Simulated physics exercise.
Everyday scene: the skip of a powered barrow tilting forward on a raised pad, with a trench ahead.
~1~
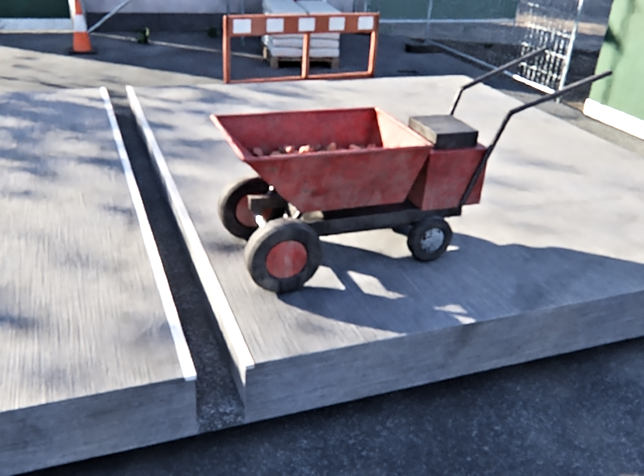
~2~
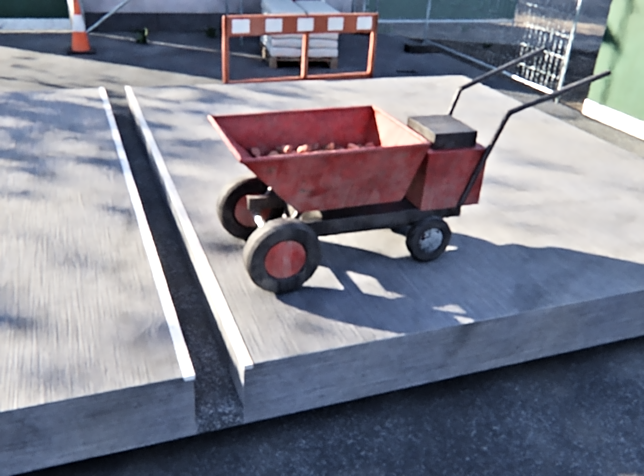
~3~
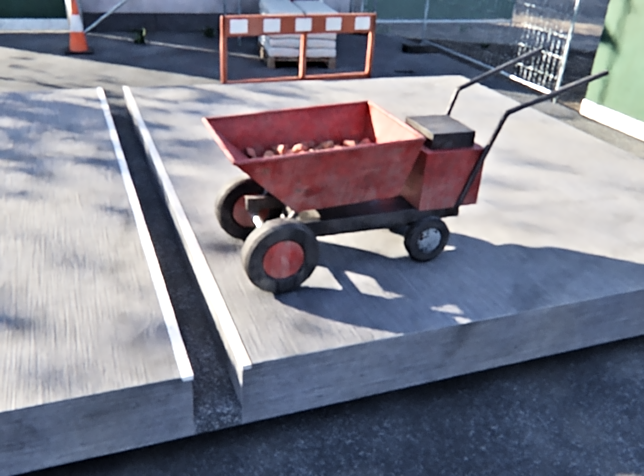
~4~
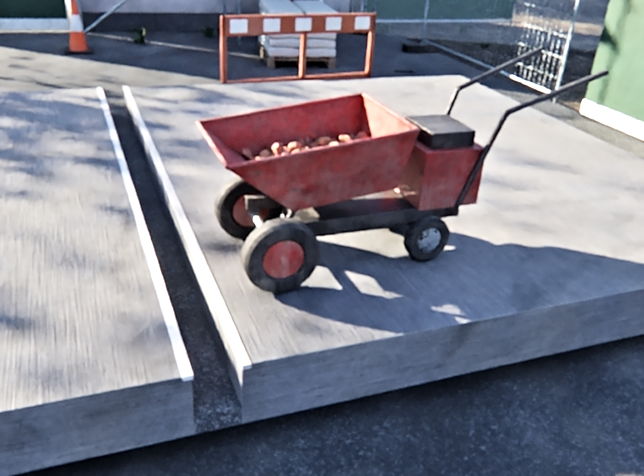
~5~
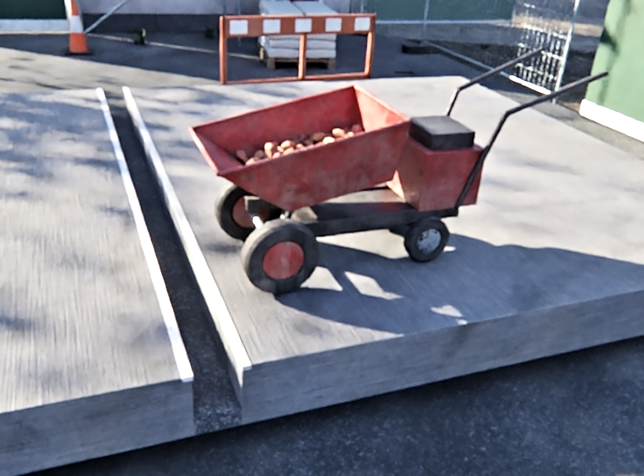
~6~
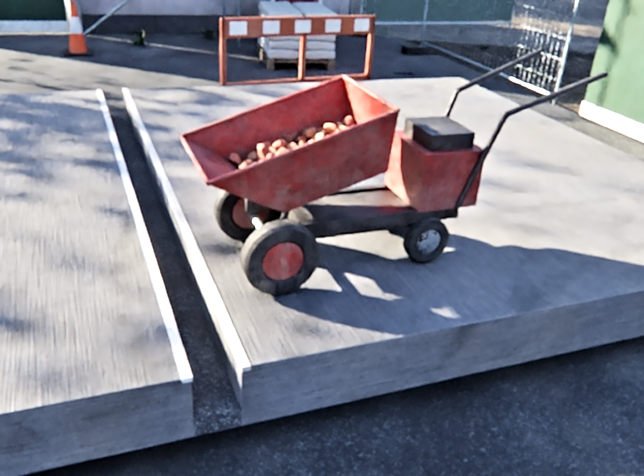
The red skip of a small four-wheeled barrow, loaded with lumps of rubble, starts level and tilts gradually forward to the left, its rear edge rising, while the wheels stay still on a raised grey pad beside a narrow trench.
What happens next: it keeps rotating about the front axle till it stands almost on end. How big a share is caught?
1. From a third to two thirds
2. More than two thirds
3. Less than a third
The answer is 3.
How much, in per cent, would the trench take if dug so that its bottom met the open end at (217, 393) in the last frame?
10 %.
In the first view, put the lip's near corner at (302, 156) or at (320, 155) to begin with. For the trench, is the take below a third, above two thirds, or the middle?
In the first case over two thirds, in the second case more than two thirds.
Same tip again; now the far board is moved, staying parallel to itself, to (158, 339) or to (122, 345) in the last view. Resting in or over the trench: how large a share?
I'd say some 20 in a hundred, followed by 80 in a hundred.
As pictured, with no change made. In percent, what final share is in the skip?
Roughly 0 per cent of the load.
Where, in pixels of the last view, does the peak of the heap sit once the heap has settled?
About (117, 261).
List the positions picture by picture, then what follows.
In the first picture, lip of the skip (245, 161), level; top of the load (325, 162), lumps of rubble; first edge of the trench (232, 325); far edge (178, 334), the trench under half as wide as the skip, and about as deep as wide.
In the second picture, lip of the skip (242, 161), level; top of the load (333, 162).
In the third picture, lip of the skip (235, 164), tipped barely; top of the load (346, 157).
In the fourth picture, lip of the skip (228, 168), tipped a little; top of the load (342, 152).
In the fifth picture, lip of the skip (219, 175), tipped a little; top of the load (348, 153).
In the sixth picture, lip of the skip (208, 184), tipped clearly; top of the load (341, 147); first edge of the trench (229, 327); far edge (174, 336).
Just after the last frame, skip tipped steeply; every one in the skip.
A moment on, skip tipped steeply; the larger part in the skip; about a tenth beyond it.
Further on, skip tipped right over; about a tenth in the skip; almost all beyond it.
When it is over, skip tipped right over; about a tenth in or heaped over the trench; almost all beyond it.
